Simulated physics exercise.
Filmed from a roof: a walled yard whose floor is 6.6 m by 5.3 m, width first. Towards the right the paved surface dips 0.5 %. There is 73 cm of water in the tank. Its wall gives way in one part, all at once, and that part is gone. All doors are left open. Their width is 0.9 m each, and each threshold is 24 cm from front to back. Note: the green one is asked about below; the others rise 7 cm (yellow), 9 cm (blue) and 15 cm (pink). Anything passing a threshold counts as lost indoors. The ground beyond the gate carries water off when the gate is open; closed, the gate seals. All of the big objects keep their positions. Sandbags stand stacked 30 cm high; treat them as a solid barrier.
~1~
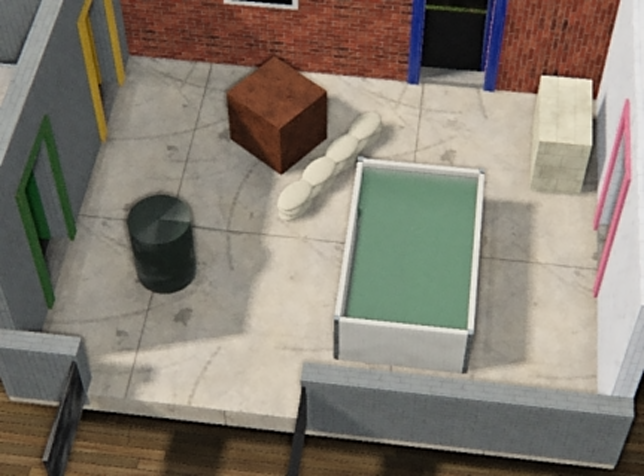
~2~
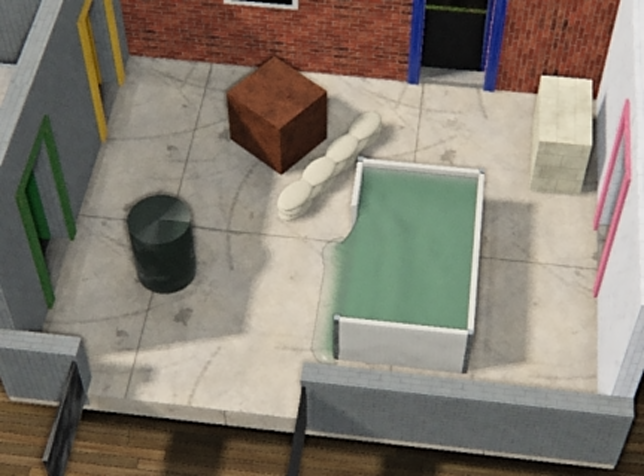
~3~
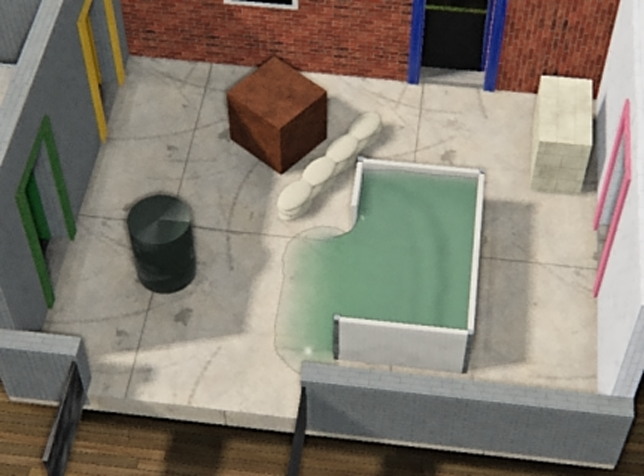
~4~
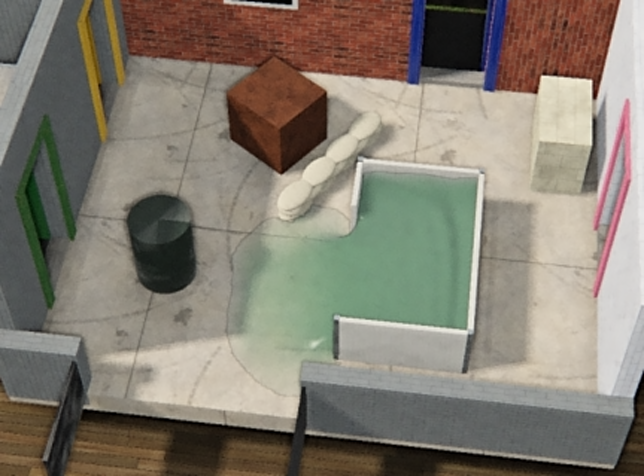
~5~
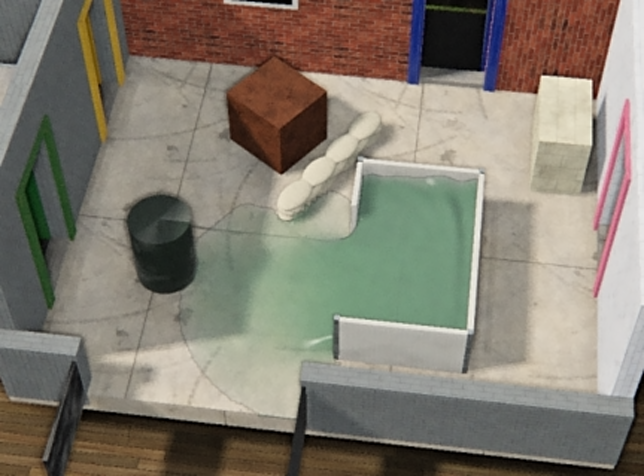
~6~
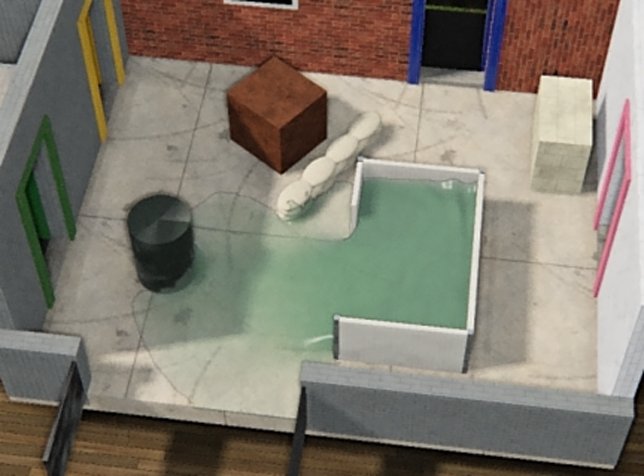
Green water pours from the tank's open left side and spreads leftward around the dark barrel.
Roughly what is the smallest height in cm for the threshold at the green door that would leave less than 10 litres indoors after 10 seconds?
Close to 12.5 cm.
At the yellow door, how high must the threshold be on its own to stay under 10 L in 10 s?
For yellow: Close to 13.5 cm.
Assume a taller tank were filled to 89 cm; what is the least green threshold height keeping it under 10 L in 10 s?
About 16 cm.
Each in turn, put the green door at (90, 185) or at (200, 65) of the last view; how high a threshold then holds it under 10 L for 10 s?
You'd want about 18 cm there first, then about 20 cm.
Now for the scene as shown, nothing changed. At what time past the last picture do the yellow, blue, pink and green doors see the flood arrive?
Arrives: Yellow 0.9 s / blue 3.6 s / pink 7.0 s / green 0.5 s.
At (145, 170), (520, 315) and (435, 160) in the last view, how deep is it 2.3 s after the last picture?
Depths in order: 7 / 0 / 0 cm.
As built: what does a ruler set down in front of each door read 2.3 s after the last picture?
Depth (cm): Yellow 10 / blue 0 / pink 0 / green 11.
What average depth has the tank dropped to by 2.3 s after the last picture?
Around 19 cm on average.
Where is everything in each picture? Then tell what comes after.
The first picture shows the tank at (412, 246) is whole and still, 73 cm deep; the green door at (48, 219) is dry.
In the second picture, the gap is at (348, 288), the front 0.3 m out at (329, 253); the back of the tank holds 73 cm.
In the third picture, water pours out at (348, 289) and has run 0.8 m, to (289, 260); about 12 cm deep outside, 70 cm at the back.
In the fourth picture, the gap is at (348, 290), the front 1.4 m out at (238, 270); the back of the tank holds 63 cm.
In the fifth picture, the front is at a hidden place, 2.0 m from the gap at (348, 290); 4.6 m2 of floor is wet, 63 cm left at the back.
In the sixth picture, the gap is at (348, 290), the front 2.5 m out at (140, 308); the back of the tank holds 58 cm; the green door at (48, 219), 3.6 m from the gap, is still 1.1 m from the nearest water.
Then, 0.7 s after the last picture water covers 35 % of the floor, deepest (62 cm) near (31, 369); 6 cm at the green door, 3 litres in over its 6 cm threshold.
Then, 2.3 s after the last picture water covers 50 % of the floor, deepest (27 cm) near (139, 69); 11 cm at the green door, 35 litres in over its 6 cm threshold.
Then, 9.3 s after the last picture water covers 85 % of the floor, deepest (10 cm) near (549, 127); 5 cm at the green door, 59 litres in over its 6 cm threshold.
At the green door as built, the water peaked near 14 cm, 1.5 s after the last picture.
With a threshold of 10.5 cm, 19 litres would have come in within the 10 s; with 14 cm, 6 litres. So under 10 litres takes about 12.5 cm.
